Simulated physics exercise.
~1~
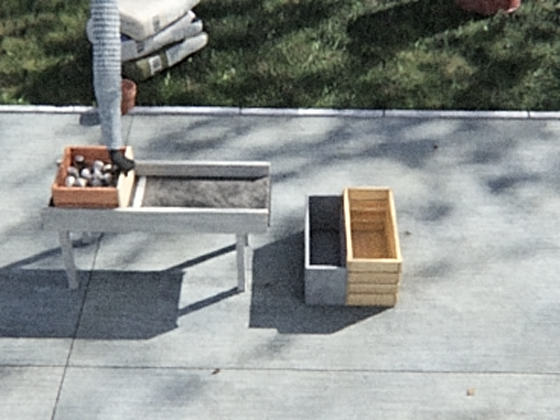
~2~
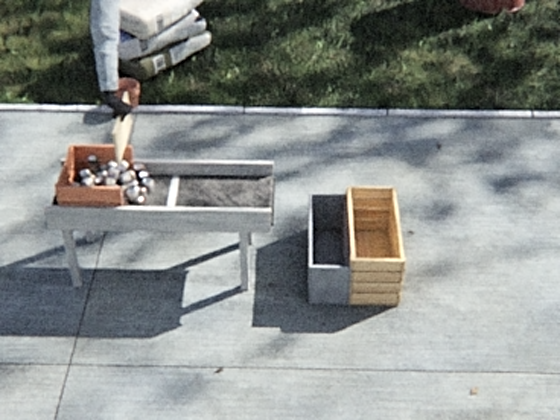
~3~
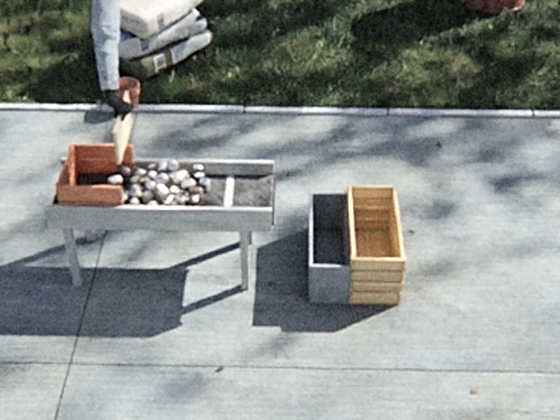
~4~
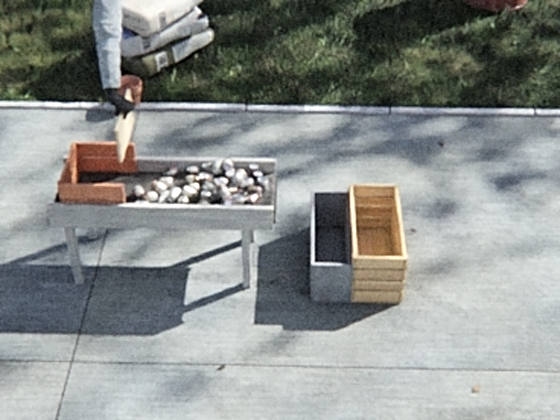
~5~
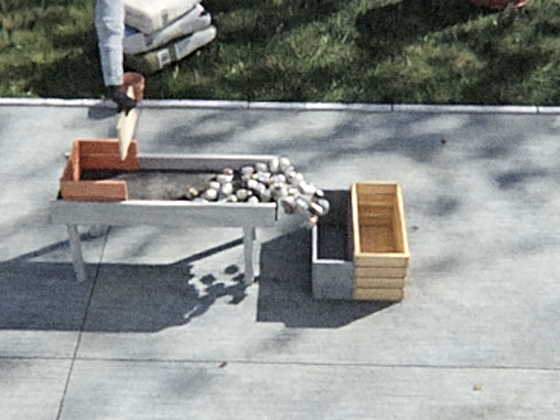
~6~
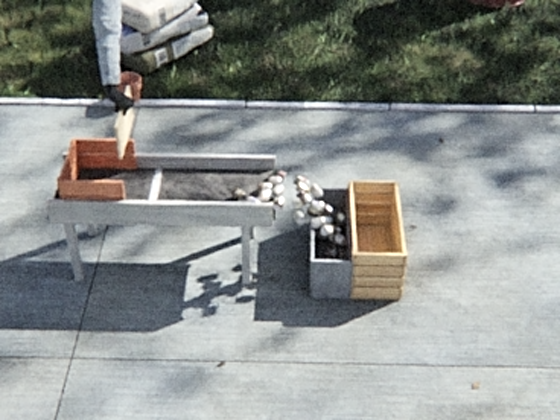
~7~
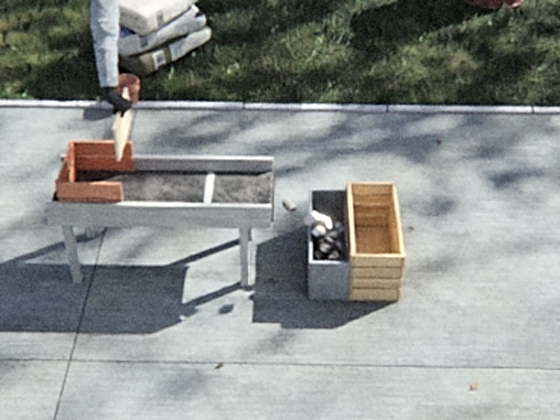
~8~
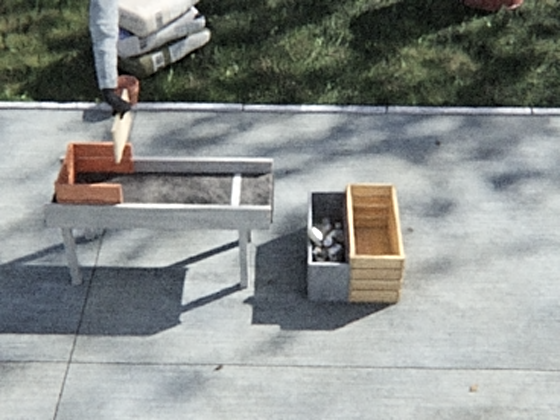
A gloved hand lifting a gate from an orange pen, pale rounded pieces riding a belt right and dropping into a grey box.
